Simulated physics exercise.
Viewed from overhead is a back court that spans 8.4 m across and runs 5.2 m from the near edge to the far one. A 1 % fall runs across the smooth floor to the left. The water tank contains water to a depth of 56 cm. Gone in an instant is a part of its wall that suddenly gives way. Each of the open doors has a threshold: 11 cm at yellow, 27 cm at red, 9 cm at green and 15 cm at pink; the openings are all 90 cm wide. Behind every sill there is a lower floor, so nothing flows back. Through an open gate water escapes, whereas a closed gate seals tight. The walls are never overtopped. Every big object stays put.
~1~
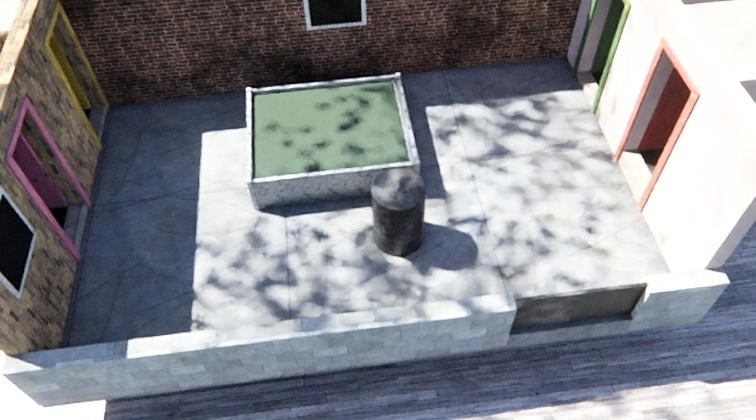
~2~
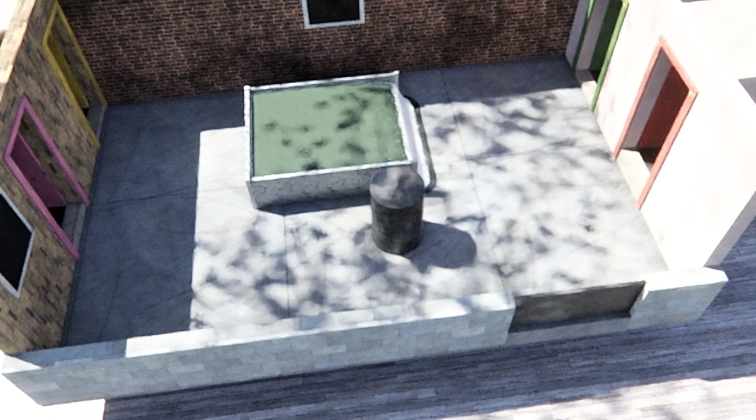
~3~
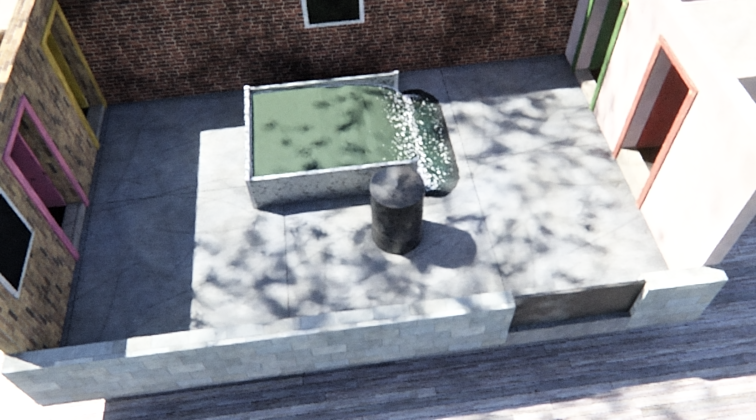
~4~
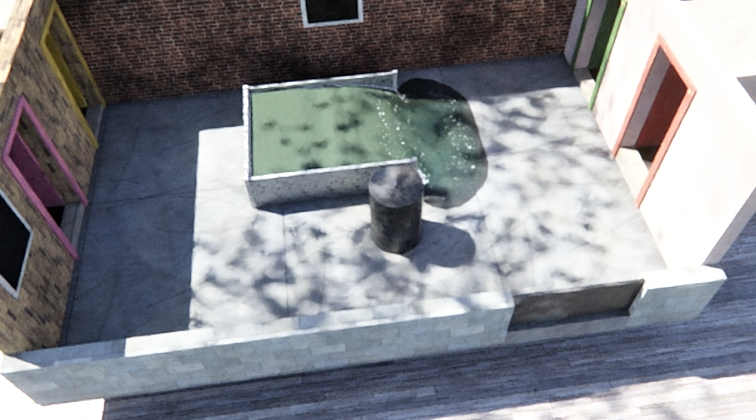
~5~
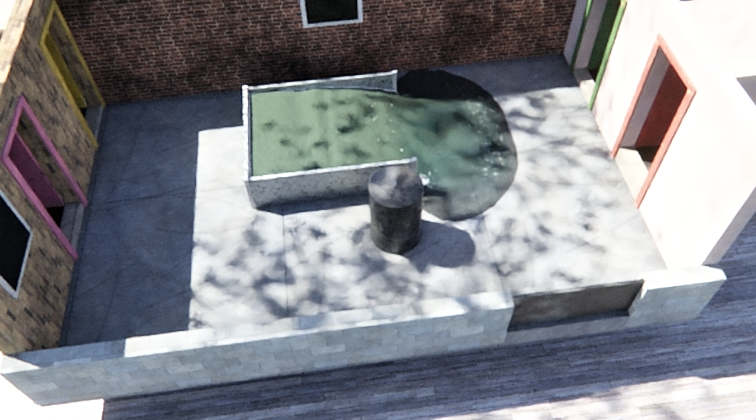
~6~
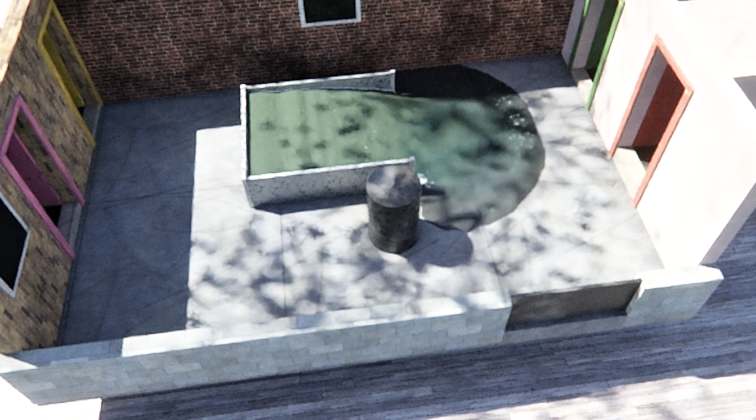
In a walled back court, water bursts from the tank's right side and spreads across the floor.
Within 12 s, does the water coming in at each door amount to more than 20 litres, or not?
My prediction: Yellow door: Beneath the limit, red door: Beneath the limit, green door: Above the limit, pink door: Beneath the limit.
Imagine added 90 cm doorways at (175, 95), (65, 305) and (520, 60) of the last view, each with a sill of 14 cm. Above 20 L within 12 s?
Door 1: Lower; door 2: Lower; door 3: Higher.
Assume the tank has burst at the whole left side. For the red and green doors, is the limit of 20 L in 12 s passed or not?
Red short, green short.
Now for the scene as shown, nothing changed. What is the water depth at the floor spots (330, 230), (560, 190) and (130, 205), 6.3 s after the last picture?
About 1, 10 and 0 cm respectively.
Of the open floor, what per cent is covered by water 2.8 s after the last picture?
Roughly 35 % of the floor is wet.
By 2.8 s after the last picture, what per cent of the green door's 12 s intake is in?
By that time, around 70 per cent.
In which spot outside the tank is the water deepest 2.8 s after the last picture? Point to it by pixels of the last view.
Close to (667, 293).
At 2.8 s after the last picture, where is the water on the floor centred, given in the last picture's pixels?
Around (472, 151) in the last picture.
Then, 0.7 s after the last picture water covers 30 % of the floor and is deepest (24 cm) near (412, 165); yellow door not reached, red door 10 cm at the sill, 0 L in, green door 17 cm at the sill, 6 L in, pink door not reached.
Then, 1.5 s after the last picture water covers 35 % of the floor and is deepest (33 cm) near (558, 65); yellow door not reached, red door 22 cm at the sill, 0 L in, green door 27 cm at the sill, 62 L in, pink door not reached.
Then, 2.8 s after the last picture water covers 35 % of the floor and is deepest (29 cm) near (667, 293); yellow door not reached, red door 18 cm at the sill, 0 L in, green door 25 cm at the sill, 200 L in, pink door not reached.
Then, 6.3 s after the last picture water covers 75 % of the floor and is deepest (12 cm) near (535, 299); yellow door not reached, red door 9 cm at the sill, 0 L in, green door 7 cm at the sill, 277 L in, pink door not reached.
Then, 11.3 s after the last picture water covers 95 % of the floor and is deepest (14 cm) near (183, 100); yellow door 12 cm at the sill, 0 L in, red door 3 cm at the sill, 0 L in, green door 3 cm at the sill, 277 L in, pink door 8 cm at the sill, 0 L in.
